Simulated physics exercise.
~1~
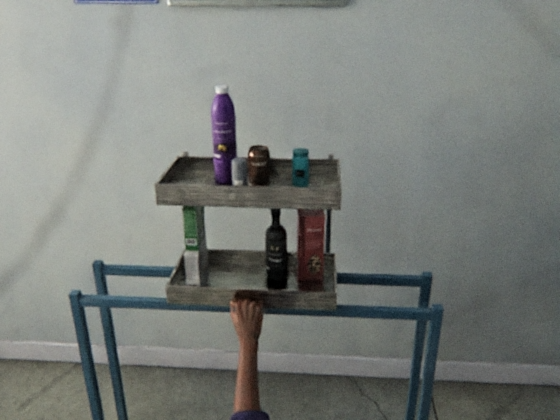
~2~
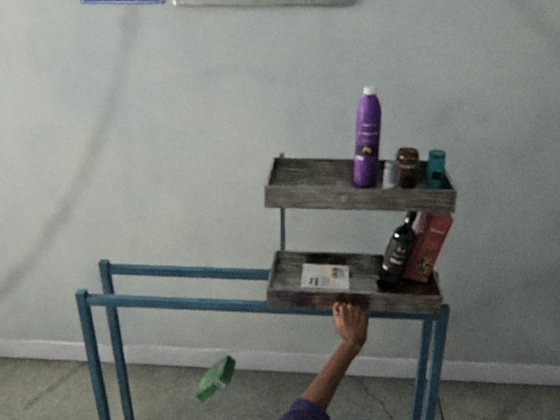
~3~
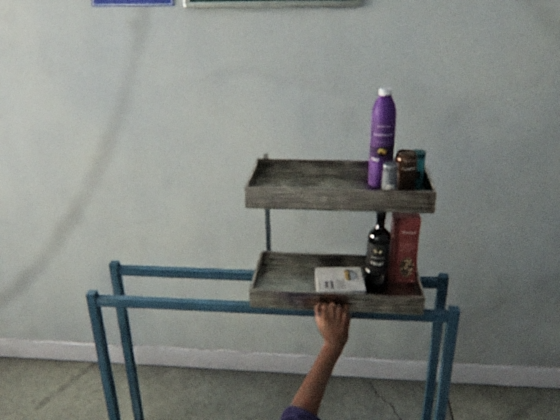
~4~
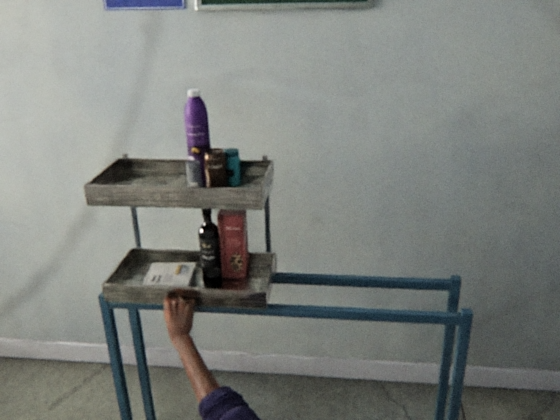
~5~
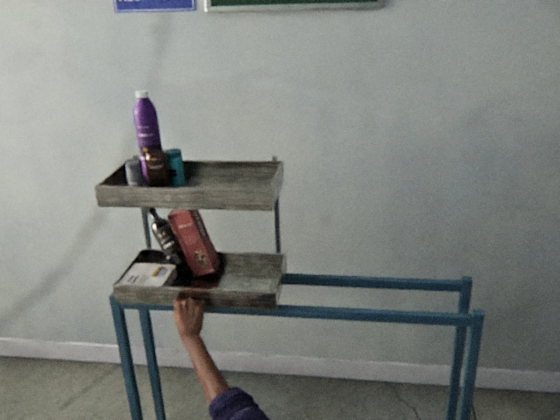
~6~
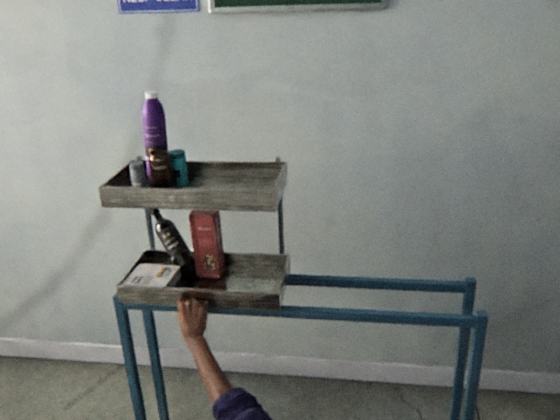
A two-tier wooden shelf, seen from the front against a grey wall, slides along a blue metal frame as a hand grips its lower edge. A purple bottle, small grey and brown containers and a turquoise shaker stand on top, with a green carton, white packet, black bottle and red carton below. The shelf moves right; the green carton falls off and the white packet tips over. The shelf then travels left, where the black bottle and red carton lean. Finally, the red carton stands upright, the black bottle remains slanted, and the top items are still aboard.
